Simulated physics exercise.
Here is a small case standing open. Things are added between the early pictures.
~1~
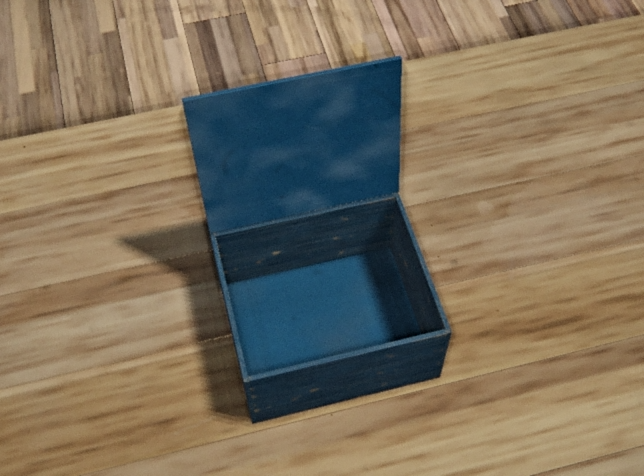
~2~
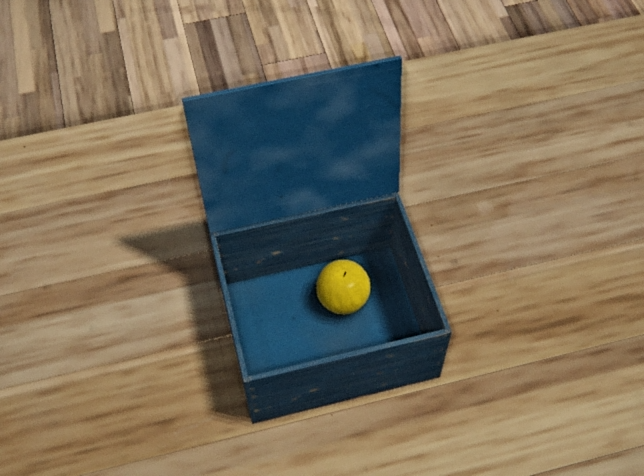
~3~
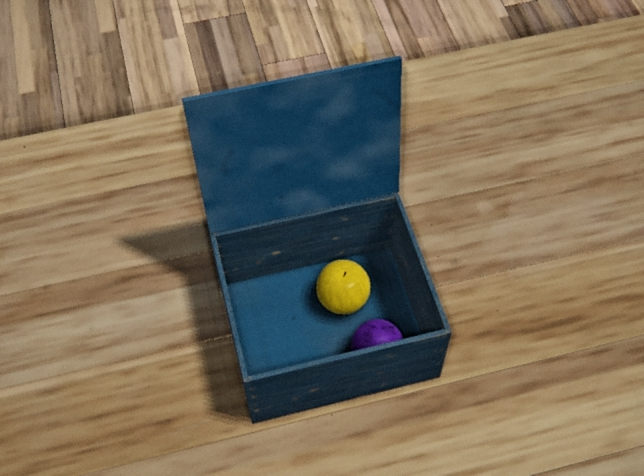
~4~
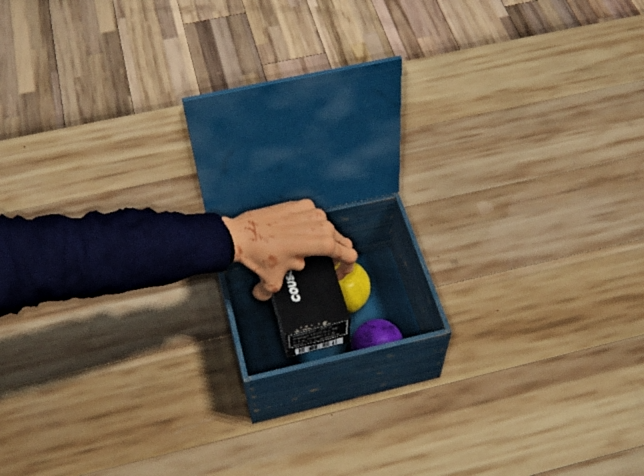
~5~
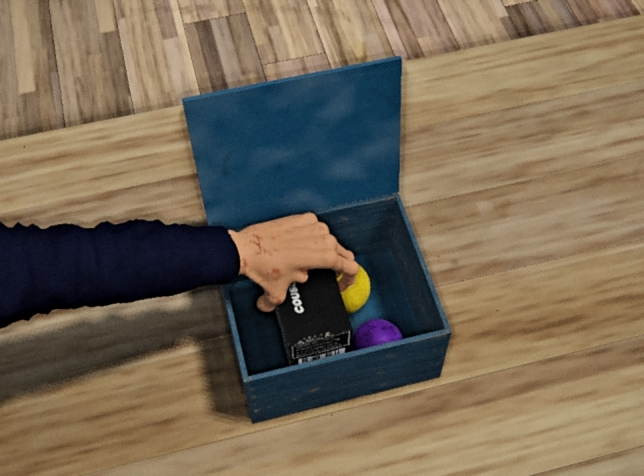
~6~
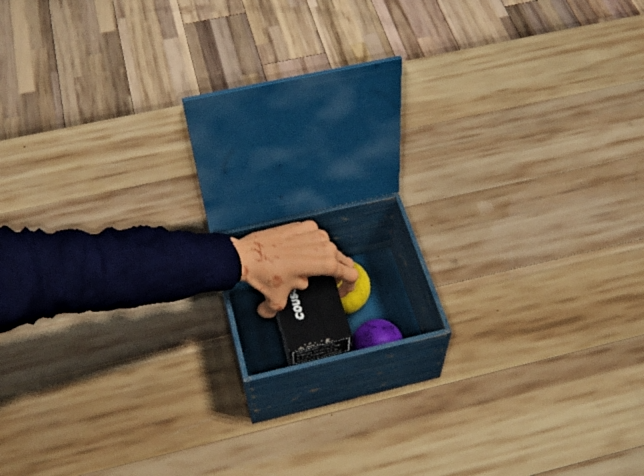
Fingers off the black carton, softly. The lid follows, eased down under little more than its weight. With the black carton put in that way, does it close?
Here the lid shuts flat.
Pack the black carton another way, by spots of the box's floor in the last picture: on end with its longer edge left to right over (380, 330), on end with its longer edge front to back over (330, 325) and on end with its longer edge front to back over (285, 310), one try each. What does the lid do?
First, it will not close; second, it closes; third, it is held up.
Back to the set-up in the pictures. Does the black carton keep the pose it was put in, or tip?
It stays as placed.
Then, 0.40 s later than the last frame, black carton moved a little near (285, 326); yellow apple moved a little.
Then, 1.40 s later than the last frame, lid 72° above the rim; black carton moved a little near (285, 326); yellow apple moved about its own width.
Then, 1.80 s later than the last frame, lid 40° above the rim; black carton moved a little near (285, 326); yellow apple moved about its own width.
Then, 2.10 s later than the last frame, lid 7° above the rim; black carton moved a little near (285, 326); yellow apple moved about its own width.
When it is over, lid shut; moved from the start, black carton and yellow apple; purple ball as before. End places, in pixels of the last picture, black carton near (285, 326).
